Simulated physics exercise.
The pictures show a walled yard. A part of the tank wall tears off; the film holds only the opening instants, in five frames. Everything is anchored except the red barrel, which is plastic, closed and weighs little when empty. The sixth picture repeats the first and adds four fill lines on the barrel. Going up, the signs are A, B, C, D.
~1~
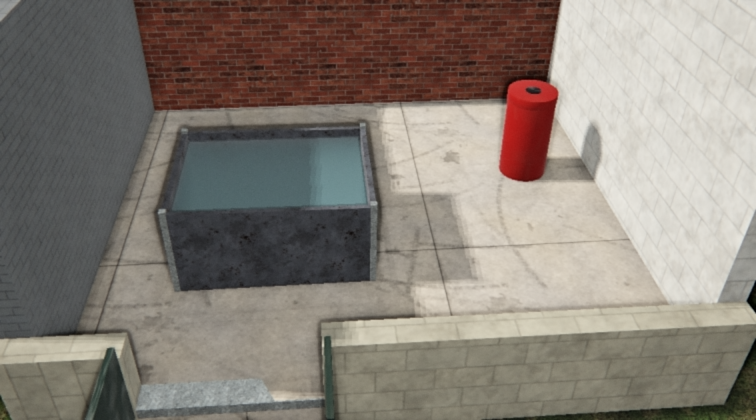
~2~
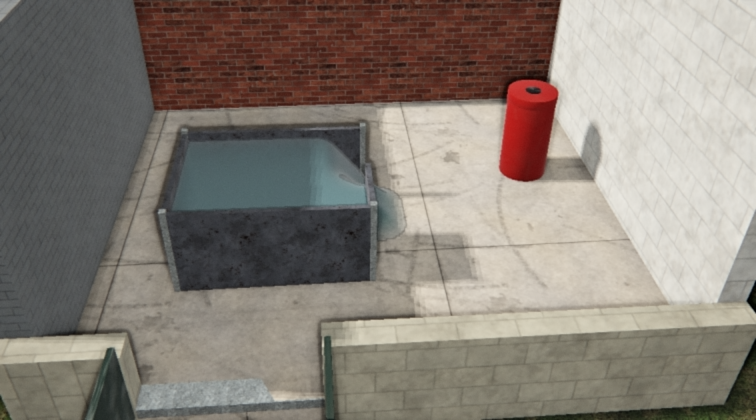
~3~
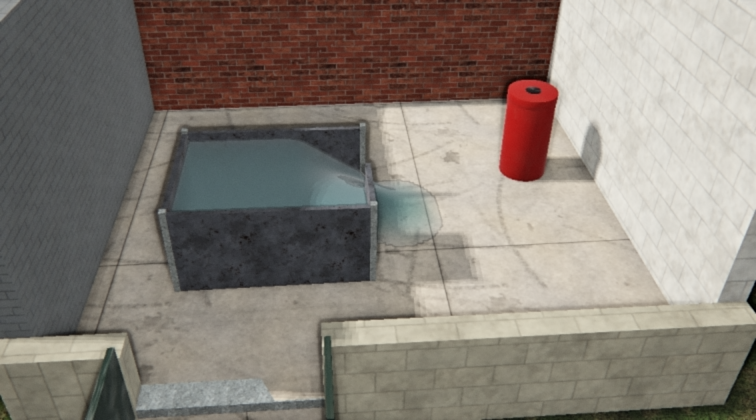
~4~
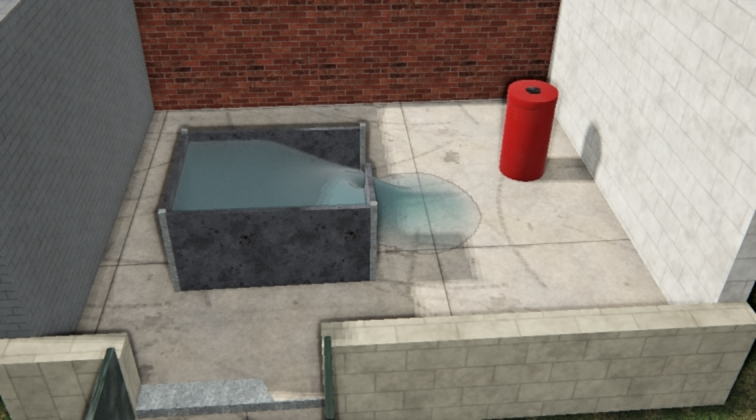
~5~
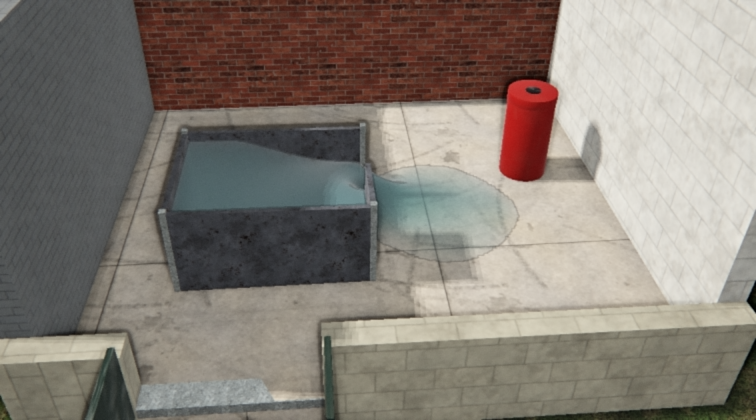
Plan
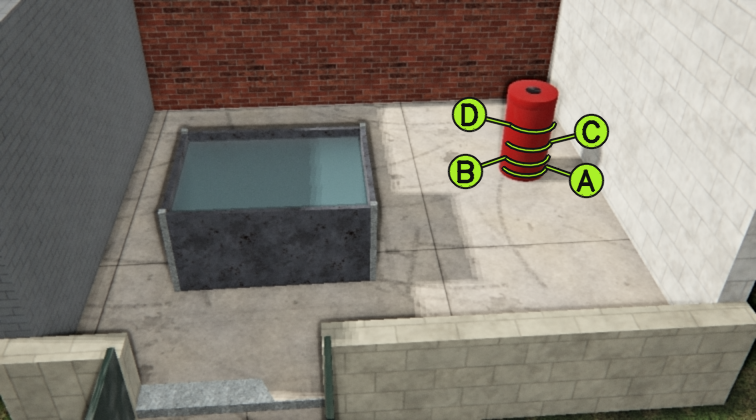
In a walled yard, water pouring from the right side of a dark square tank and spreading across the paving toward a red barrel.
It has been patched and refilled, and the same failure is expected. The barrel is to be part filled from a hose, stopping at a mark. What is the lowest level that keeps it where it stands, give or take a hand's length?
It is C.
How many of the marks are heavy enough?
Two.
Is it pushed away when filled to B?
Yes, that goes wrong.
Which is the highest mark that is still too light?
That is mark B.
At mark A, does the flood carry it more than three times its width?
Yes, it does.
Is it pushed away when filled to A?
Yes, it does.
On the marked copy, A at (529, 175); B at (530, 165); C at (533, 150); D at (536, 132); from the bottom up A, B, C, D.
If A is chosen, it is pushed about 5 times its own width away.
If B is chosen, it is pushed about half its own width away.
If C is chosen, it does not move.
If D is chosen, it does not move.
